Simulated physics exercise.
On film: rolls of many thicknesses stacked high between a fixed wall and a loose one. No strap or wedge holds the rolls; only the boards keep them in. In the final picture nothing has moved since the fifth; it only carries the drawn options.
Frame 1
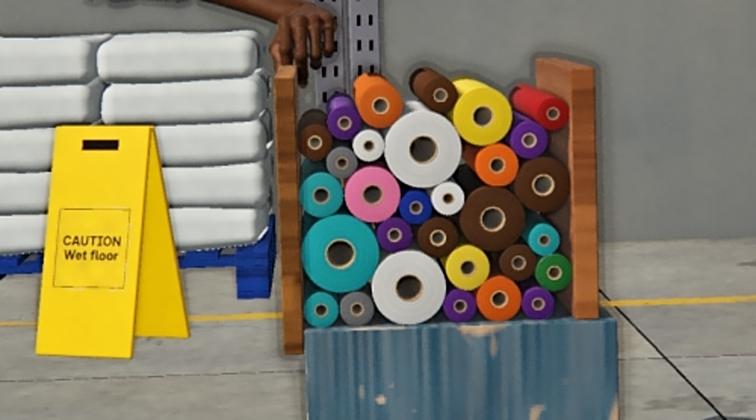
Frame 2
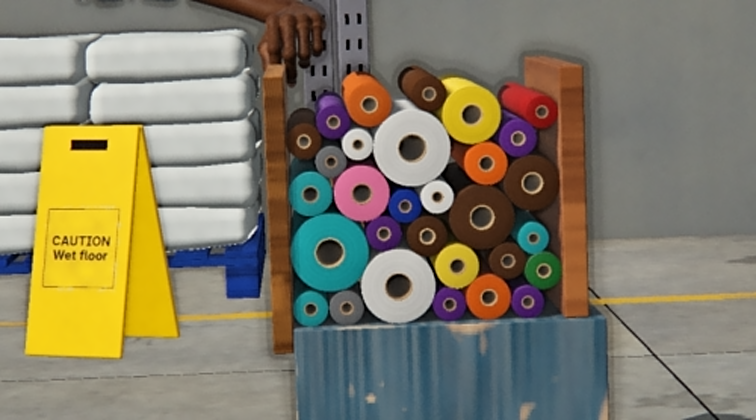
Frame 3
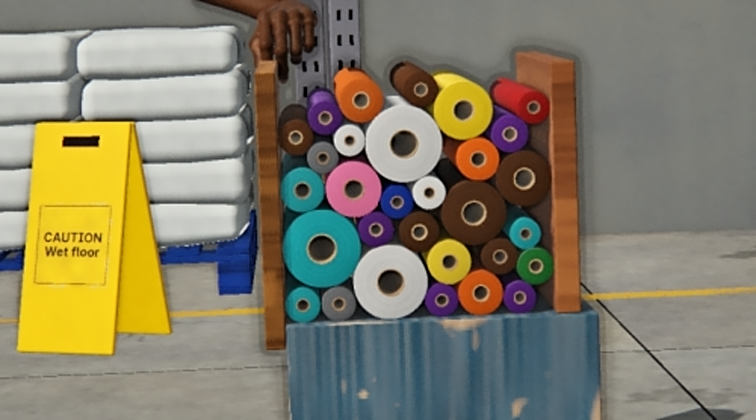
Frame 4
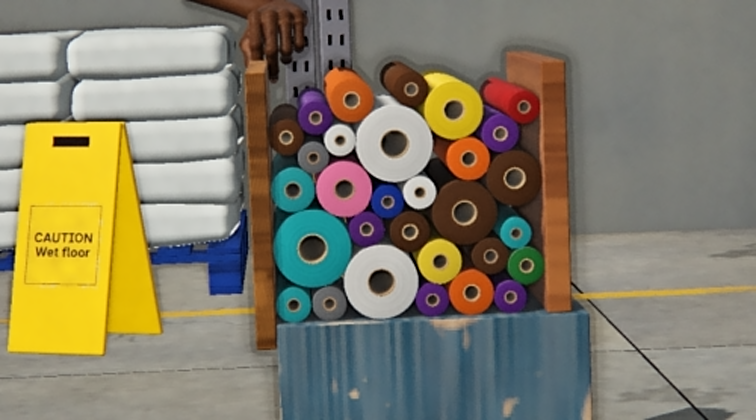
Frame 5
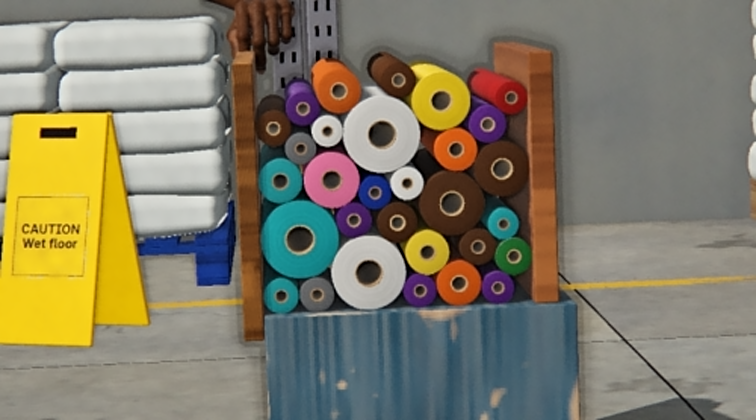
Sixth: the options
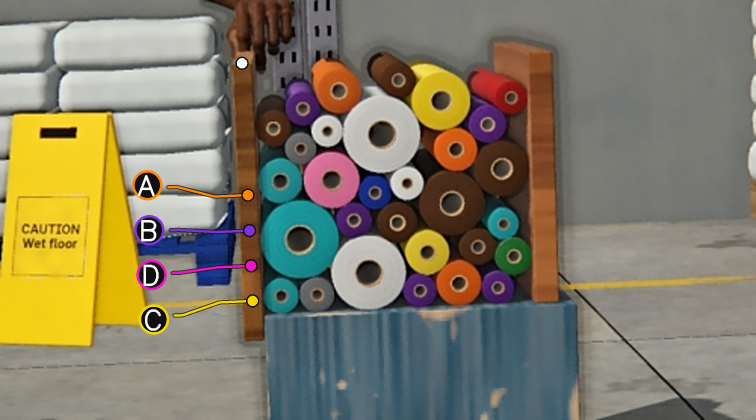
A hand stays by the left board beside stacked colourful rolls as the view drifts right.
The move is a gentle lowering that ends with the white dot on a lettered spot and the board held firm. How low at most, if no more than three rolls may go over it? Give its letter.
Slide it to A.
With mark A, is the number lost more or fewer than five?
At A, fewer than five.
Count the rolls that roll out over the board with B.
At B the number is six.
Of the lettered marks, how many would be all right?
One of them.
On the marked copy, A at (248, 195); B at (249, 231); C at (253, 301); D at (251, 266); the white dot at (242, 63).
Following A. Soon after the start, top of the board (256, 125).
Later, top of the board (259, 193).
In the end, top of the board (259, 194), two out over the board.
As for the rest, B more than three out over the board; C more than three out over the board; D more than three out over the board.
